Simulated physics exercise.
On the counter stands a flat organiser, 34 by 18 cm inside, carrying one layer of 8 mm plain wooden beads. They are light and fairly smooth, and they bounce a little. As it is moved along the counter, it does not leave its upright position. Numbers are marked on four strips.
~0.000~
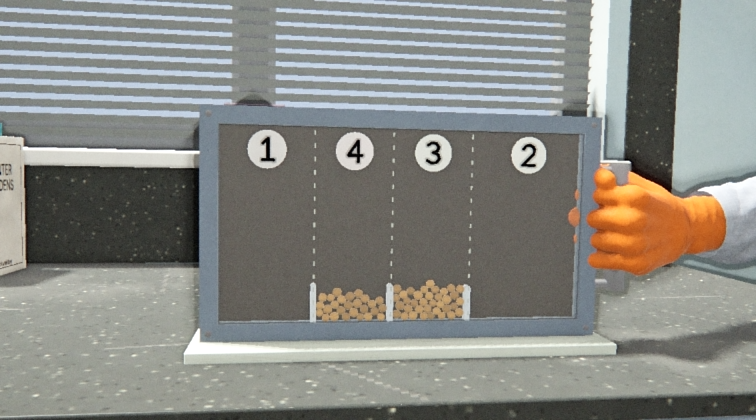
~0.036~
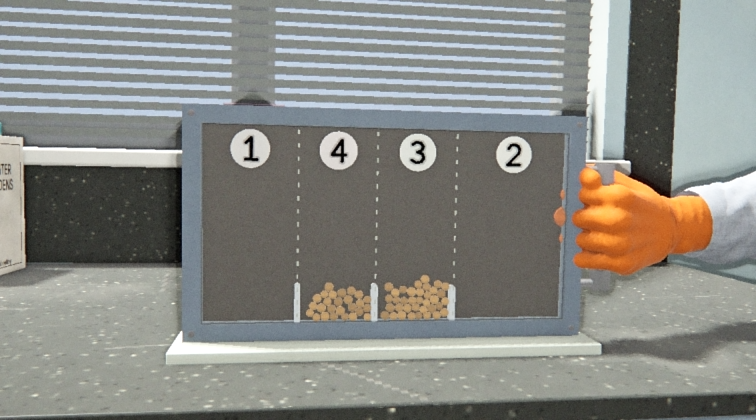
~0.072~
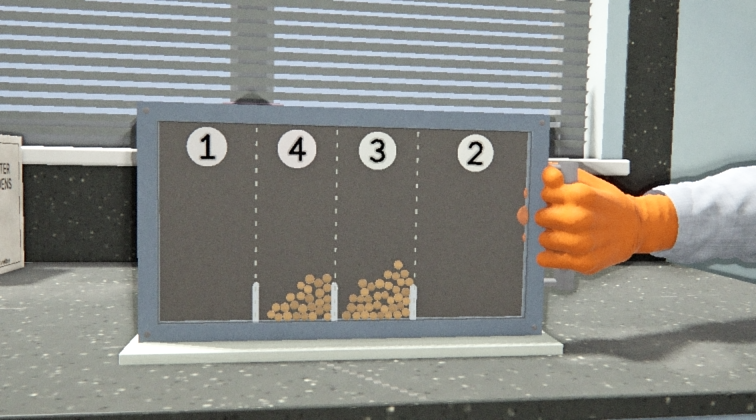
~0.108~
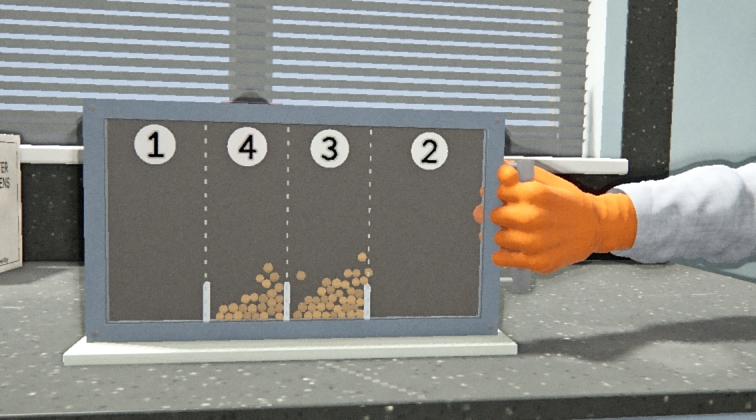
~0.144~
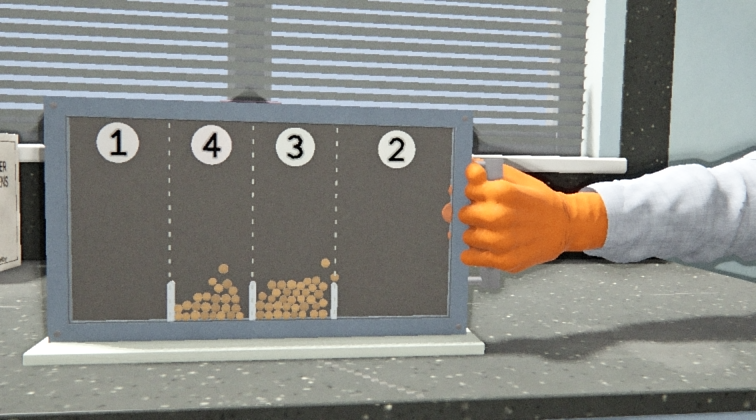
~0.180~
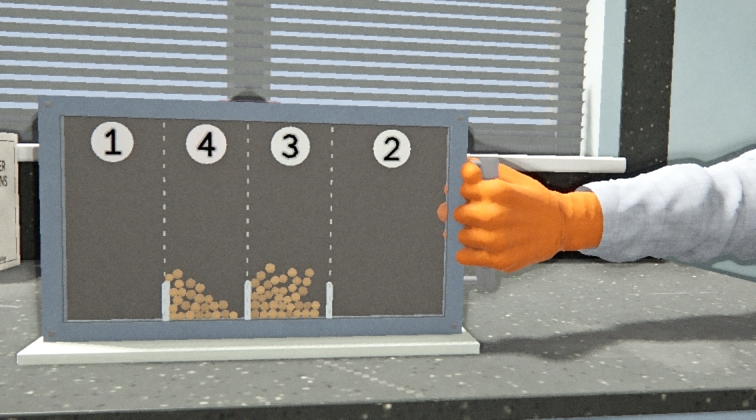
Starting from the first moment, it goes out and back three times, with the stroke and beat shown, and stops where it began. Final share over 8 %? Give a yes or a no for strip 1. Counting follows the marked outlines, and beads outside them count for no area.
Yes.
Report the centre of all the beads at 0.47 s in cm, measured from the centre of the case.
Some 1 cm right and 7 cm below.
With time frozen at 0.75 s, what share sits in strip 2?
Reading: Around 20 per cent of the load.
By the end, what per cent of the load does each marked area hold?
Strip 1: 20; strip 2: 25; strip 3: 25; strip 4: 30.
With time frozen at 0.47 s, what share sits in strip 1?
The share there is around 5 percent.
By 0.47 s, it is 12 cm to the left; the beads' middle is 1 cm right of and 7 cm below the centre; no. 1, 5 %, no. 2, 15 %, no. 3, 40 %, no. 4, 40 %.
By 0.75 s, it is 6 cm to the left; the beads' middle is 2 cm right of and 7 cm below the centre; no. 1, 10 %, no. 2, 20 %, no. 3, 30 %, no. 4, 35 %.
By 1.00 s, it is at its start; the beads' middle is in line with and 8 cm below the centre; no. 1, 20 %, no. 2, 20 %, no. 3, 25 %, no. 4, 30 %.
Settled by 1.8 s, it is at its start; no. 1, 20 %, no. 2, 25 %, no. 3, 25 %, no. 4, 30 %.
